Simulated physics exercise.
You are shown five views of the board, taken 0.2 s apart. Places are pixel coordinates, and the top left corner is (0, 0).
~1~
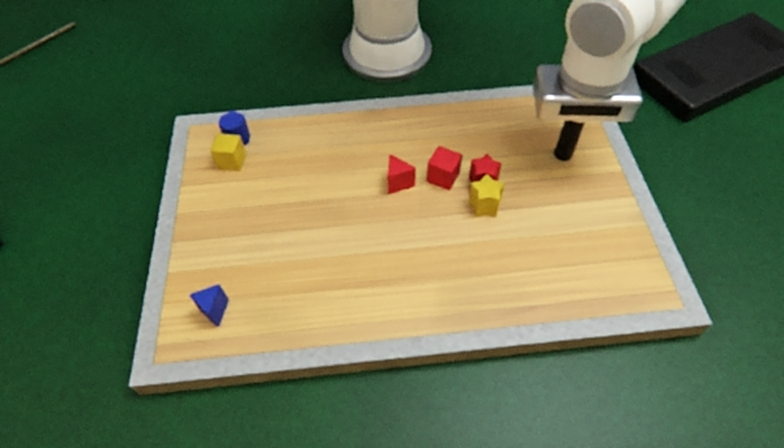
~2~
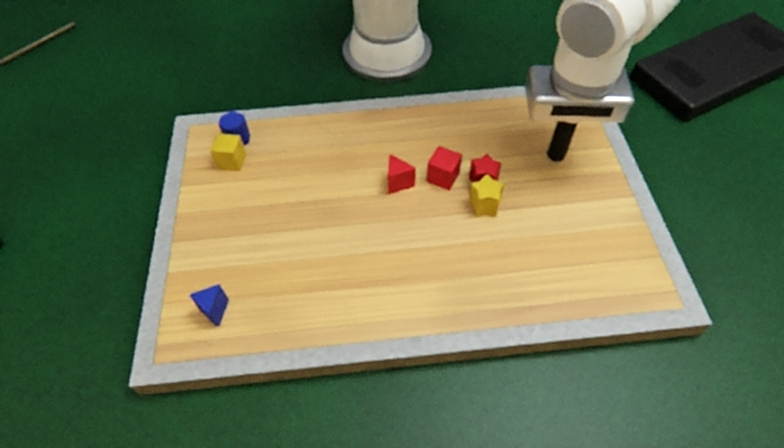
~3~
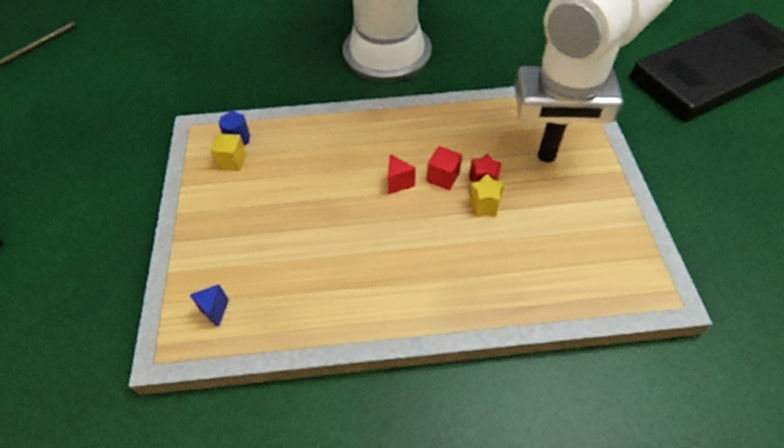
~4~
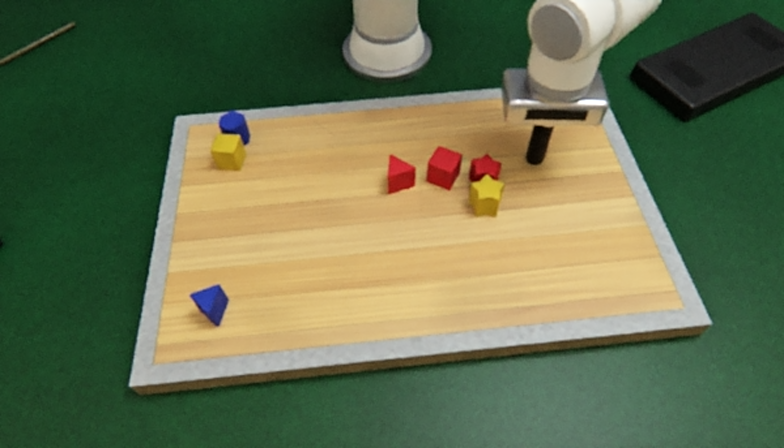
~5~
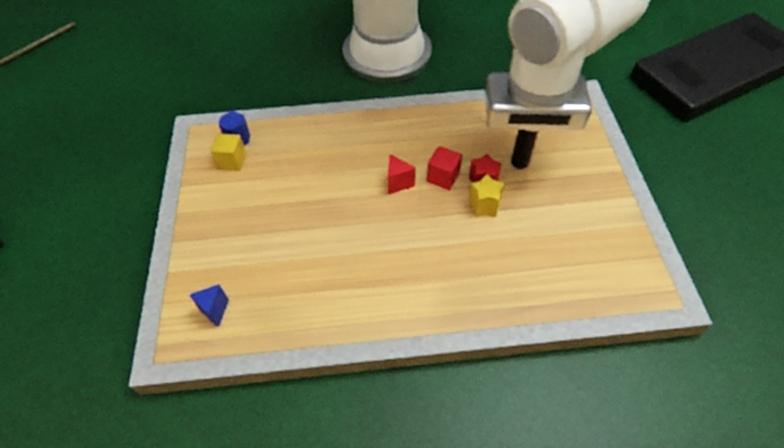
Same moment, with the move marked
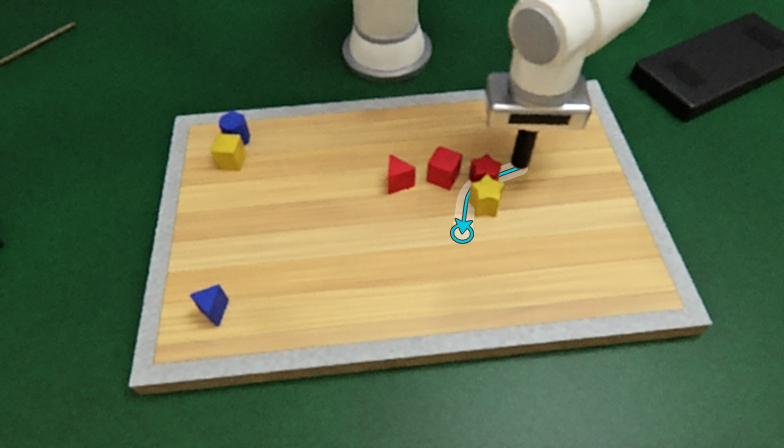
A robot arm moves its black rod slowly left toward the still red and yellow blocks.
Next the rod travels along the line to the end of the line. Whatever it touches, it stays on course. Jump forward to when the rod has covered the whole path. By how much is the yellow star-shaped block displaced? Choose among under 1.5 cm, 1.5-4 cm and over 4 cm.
It will fall in the top band, over 4 cm.
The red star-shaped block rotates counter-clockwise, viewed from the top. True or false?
My answer: False.
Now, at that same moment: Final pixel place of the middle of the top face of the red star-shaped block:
Answer: (446, 189).
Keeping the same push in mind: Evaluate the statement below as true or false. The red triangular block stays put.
The statement is correct.
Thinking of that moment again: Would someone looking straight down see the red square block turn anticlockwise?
I expect not.
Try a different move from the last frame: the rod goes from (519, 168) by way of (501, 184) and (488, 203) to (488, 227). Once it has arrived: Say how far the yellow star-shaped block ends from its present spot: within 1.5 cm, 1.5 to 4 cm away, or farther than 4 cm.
My estimate: Beyond 4 cm.
Drawn move, from (519, 168) over (486, 180) and (466, 202) to (462, 233).
What follows on the original path. One third of the way, rod (487, 175); red star-shaped block (472, 169), turned 15° clockwise; yellow star-shaped block (483, 191), turned 40° anticlockwise.
Two thirds of the way, rod (467, 197); red square block (440, 159), turned 20° clockwise; red star-shaped block (448, 186), turned 40° clockwise; yellow star-shaped block (480, 205), turned 95° anticlockwise.
At the end, rod (463, 228); red triangular block still; red square block (440, 159), turned 20° clockwise; red star-shaped block (446, 189), turned 65° clockwise; yellow star-shaped block (488, 223), turned 170° anticlockwise.
